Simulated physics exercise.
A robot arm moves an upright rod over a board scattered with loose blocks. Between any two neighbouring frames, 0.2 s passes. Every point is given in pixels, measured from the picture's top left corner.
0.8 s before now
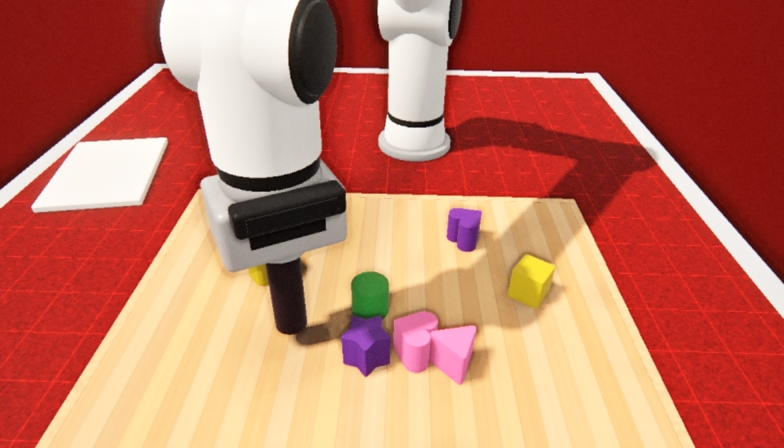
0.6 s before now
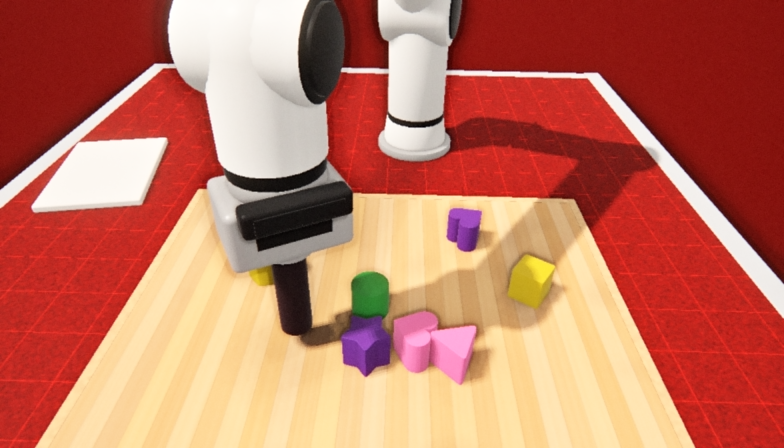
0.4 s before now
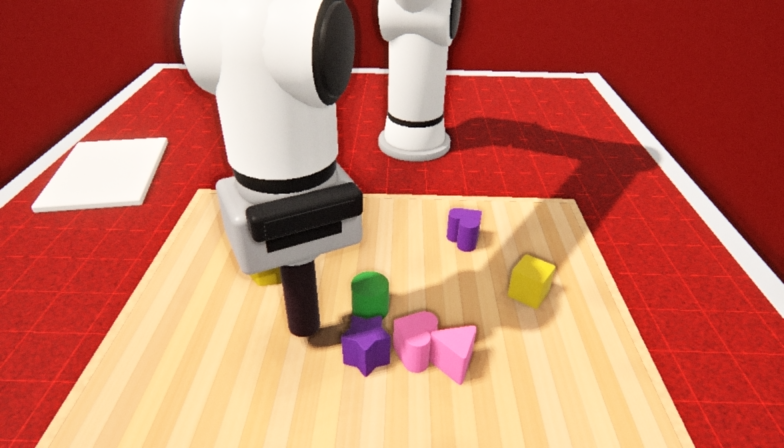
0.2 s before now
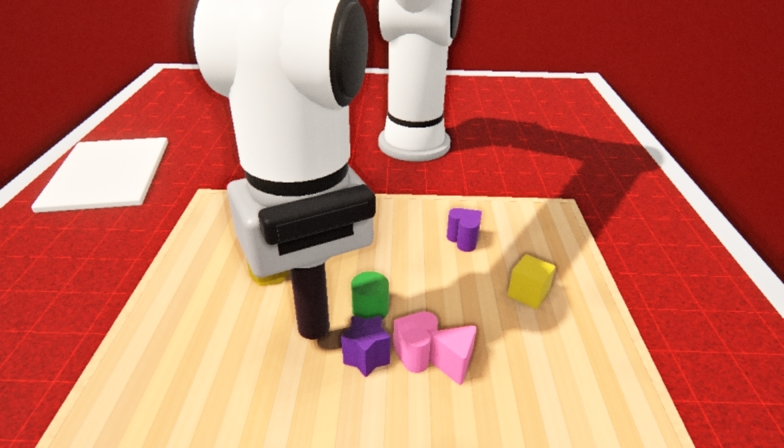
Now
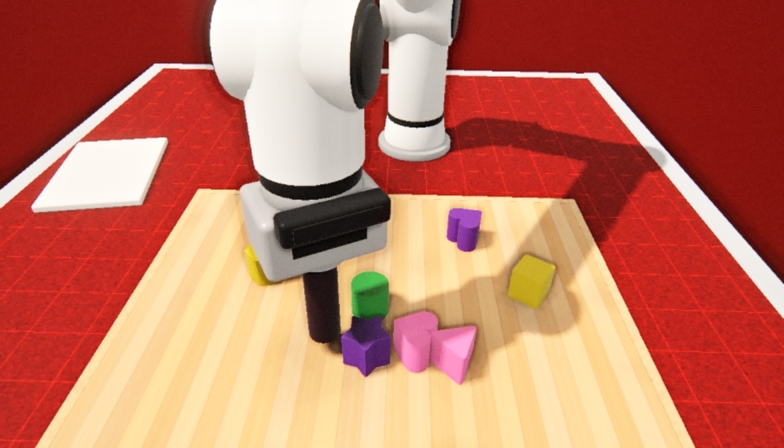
White robot arm holding a dark upright rod and moving it slightly right across a wooden board scattered with colourful blocks.
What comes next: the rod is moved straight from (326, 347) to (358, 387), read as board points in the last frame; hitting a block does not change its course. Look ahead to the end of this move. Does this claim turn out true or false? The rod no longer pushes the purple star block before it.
Answer: True.
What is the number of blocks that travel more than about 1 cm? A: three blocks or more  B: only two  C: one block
C - one block.
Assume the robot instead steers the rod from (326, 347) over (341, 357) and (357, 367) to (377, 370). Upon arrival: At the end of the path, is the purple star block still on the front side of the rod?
Short answer: Yes.
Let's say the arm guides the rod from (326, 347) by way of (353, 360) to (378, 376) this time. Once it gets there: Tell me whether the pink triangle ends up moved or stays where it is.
Displaced, by a centimetre or more.
The first path, step by step. Halfway along, rod at (341, 351); purple star block at (375, 334), turned 30° anticlockwise.
At the end, rod at (357, 371); purple star block at (383, 339), turned 60° anticlockwise; green circle in place; pink heart at (421, 325).
